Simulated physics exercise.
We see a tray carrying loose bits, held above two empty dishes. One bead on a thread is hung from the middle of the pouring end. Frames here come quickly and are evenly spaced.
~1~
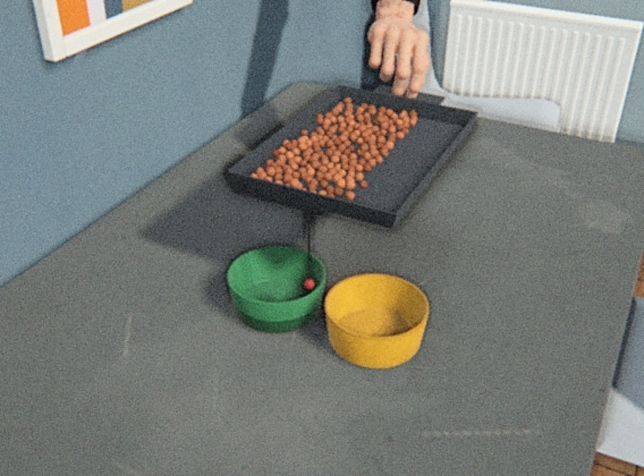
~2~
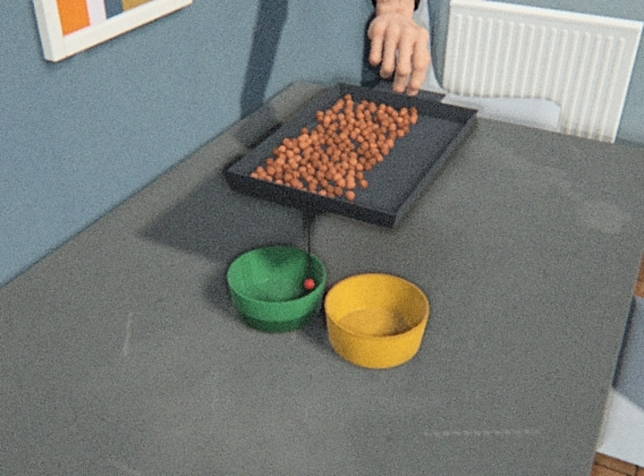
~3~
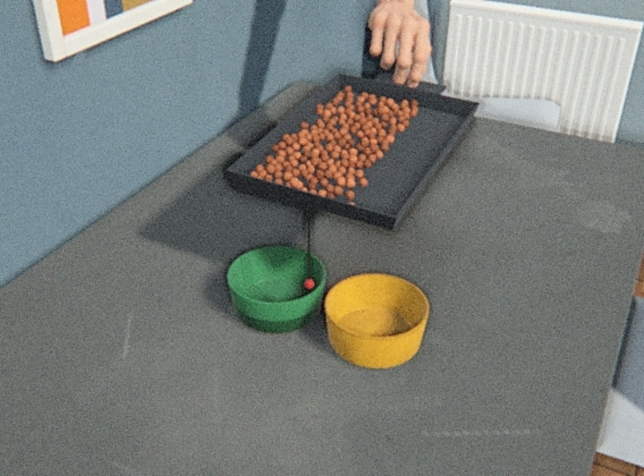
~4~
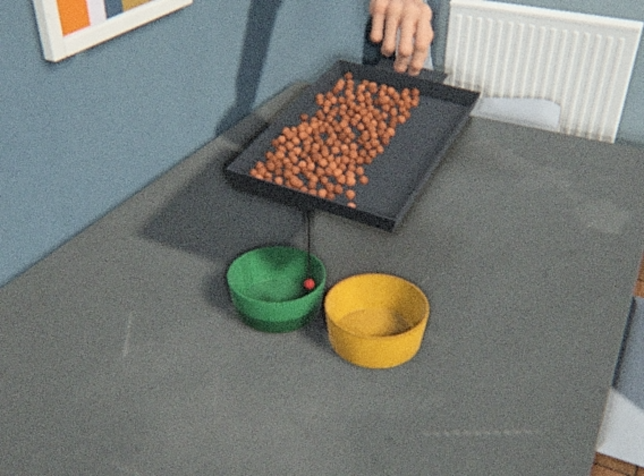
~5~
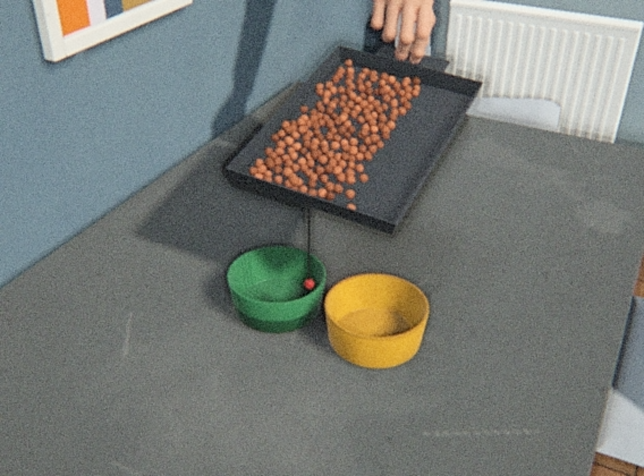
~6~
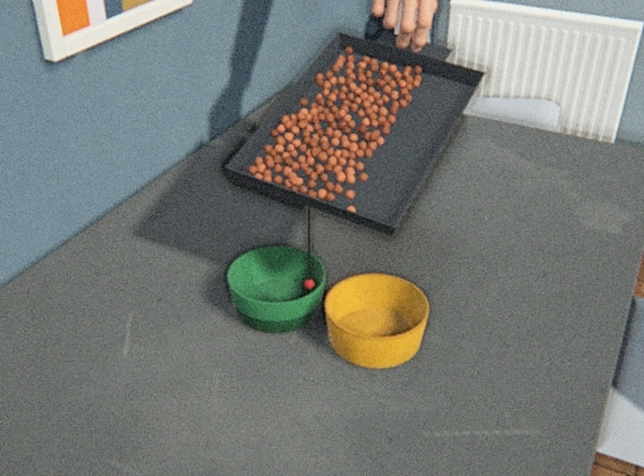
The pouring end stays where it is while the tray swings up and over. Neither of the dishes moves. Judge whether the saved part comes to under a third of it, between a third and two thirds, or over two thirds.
The saved part comes to between a third and two thirds of it.
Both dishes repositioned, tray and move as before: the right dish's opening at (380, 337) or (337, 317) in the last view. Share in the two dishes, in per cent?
I'd say about 90 percent, followed by about 60 percent.
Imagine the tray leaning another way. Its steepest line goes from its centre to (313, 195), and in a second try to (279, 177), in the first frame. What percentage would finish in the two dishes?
About 0 % and 60 %.
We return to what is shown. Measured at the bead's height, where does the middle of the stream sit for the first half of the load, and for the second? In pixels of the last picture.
The opening half passes (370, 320), the closing half (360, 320).
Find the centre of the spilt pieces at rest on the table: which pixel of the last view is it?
Centre: Roughly (341, 398).
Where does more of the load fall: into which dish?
In the end, more sits in the rightmost one.
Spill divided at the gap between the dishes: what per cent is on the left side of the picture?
40 %, near enough.
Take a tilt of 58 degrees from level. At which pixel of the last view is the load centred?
I'd mark it close to (349, 180).
Soon, tray tipped steeply; nearly all on the tray; a stray few outside both; a small part in the air.
A while on, tray tipped right over; about half on the tray; a small part in the right dish; a small part outside both; about a quarter in the air.
Towards the end, tray tipped past a quarter turn; about half in the right dish; a stray few in the left dish; about half outside both.
Finally, tray tipped past a quarter turn; about half in the right dish; a stray few in the left dish; about half outside both.
